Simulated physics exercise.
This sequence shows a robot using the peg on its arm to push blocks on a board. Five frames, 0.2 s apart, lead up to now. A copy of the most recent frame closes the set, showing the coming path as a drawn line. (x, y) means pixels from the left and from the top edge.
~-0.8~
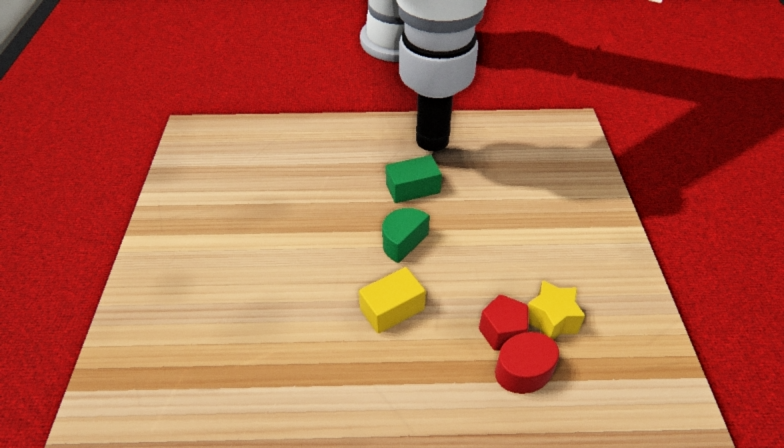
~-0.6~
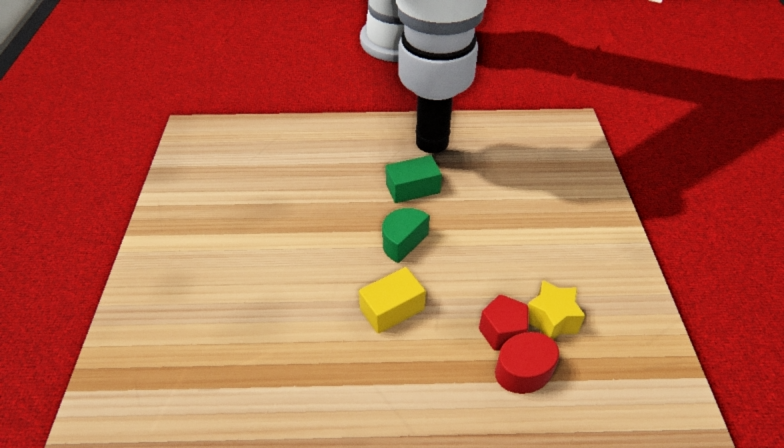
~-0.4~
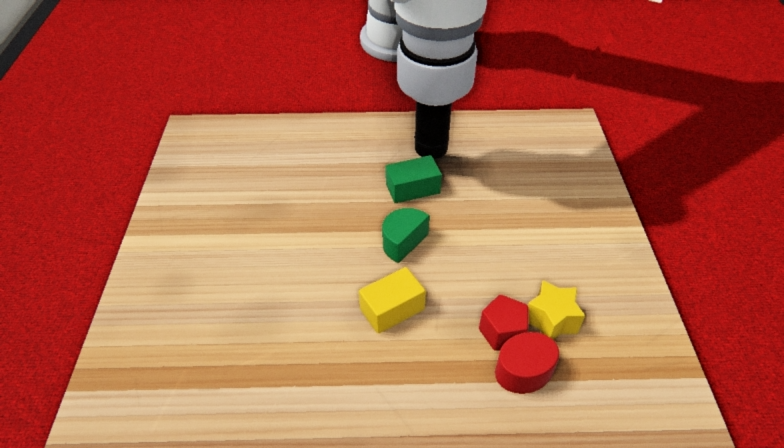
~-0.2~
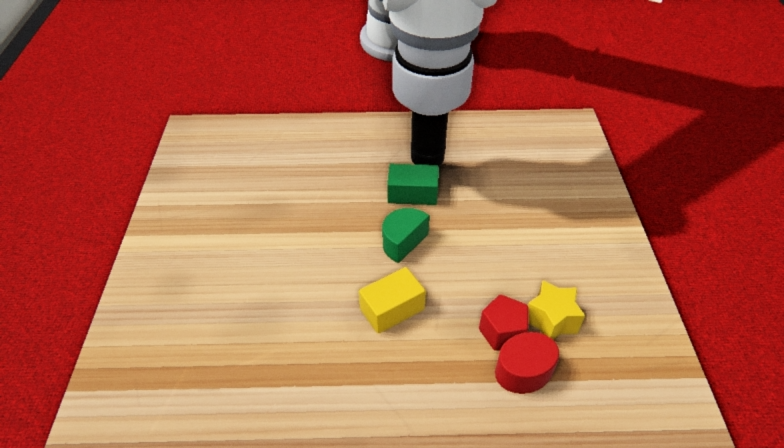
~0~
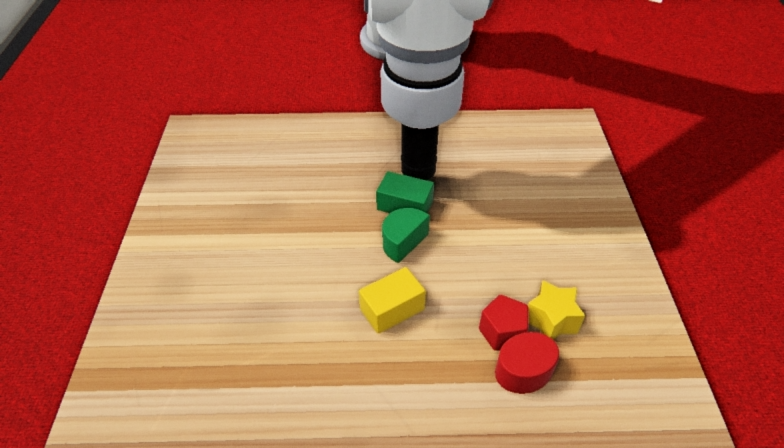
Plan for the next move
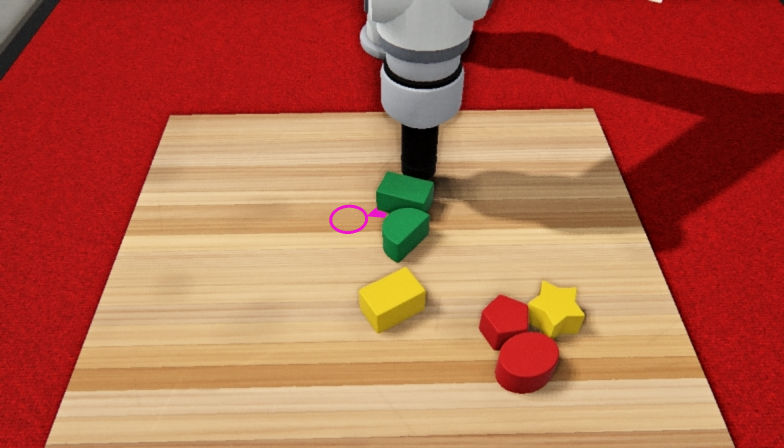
On a wooden board over a red surface, a robot arm's black peg is near a green rectangle, with green, yellow and red blocks below. The peg edges downward and touches the rectangle, turning it slightly. It then pushes the rectangle down and a little left, close against the green D-shaped block.
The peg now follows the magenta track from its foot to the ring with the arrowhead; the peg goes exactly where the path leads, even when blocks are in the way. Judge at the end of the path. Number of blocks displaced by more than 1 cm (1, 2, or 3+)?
I predict two.
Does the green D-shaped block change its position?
Yes.
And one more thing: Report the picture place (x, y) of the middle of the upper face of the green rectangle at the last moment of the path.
Its top middle is near (389, 218).
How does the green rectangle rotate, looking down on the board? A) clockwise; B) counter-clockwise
B.
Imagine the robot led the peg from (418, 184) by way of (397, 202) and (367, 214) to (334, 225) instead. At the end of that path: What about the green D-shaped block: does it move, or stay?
It will end up elsewhere.
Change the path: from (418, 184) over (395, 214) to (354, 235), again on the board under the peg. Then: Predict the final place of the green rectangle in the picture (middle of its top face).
My best guess is (384, 233).
The drawn path runs from (418, 184) over (402, 201) and (378, 213) to (349, 219).
What follows on the original path. Halfway along, peg at (391, 195); green D-shaped block at (400, 242); green rectangle at (392, 214), turned 30° anticlockwise.
At the end, peg at (348, 206); green D-shaped block at (400, 245); green rectangle at (389, 218), turned 40° anticlockwise.
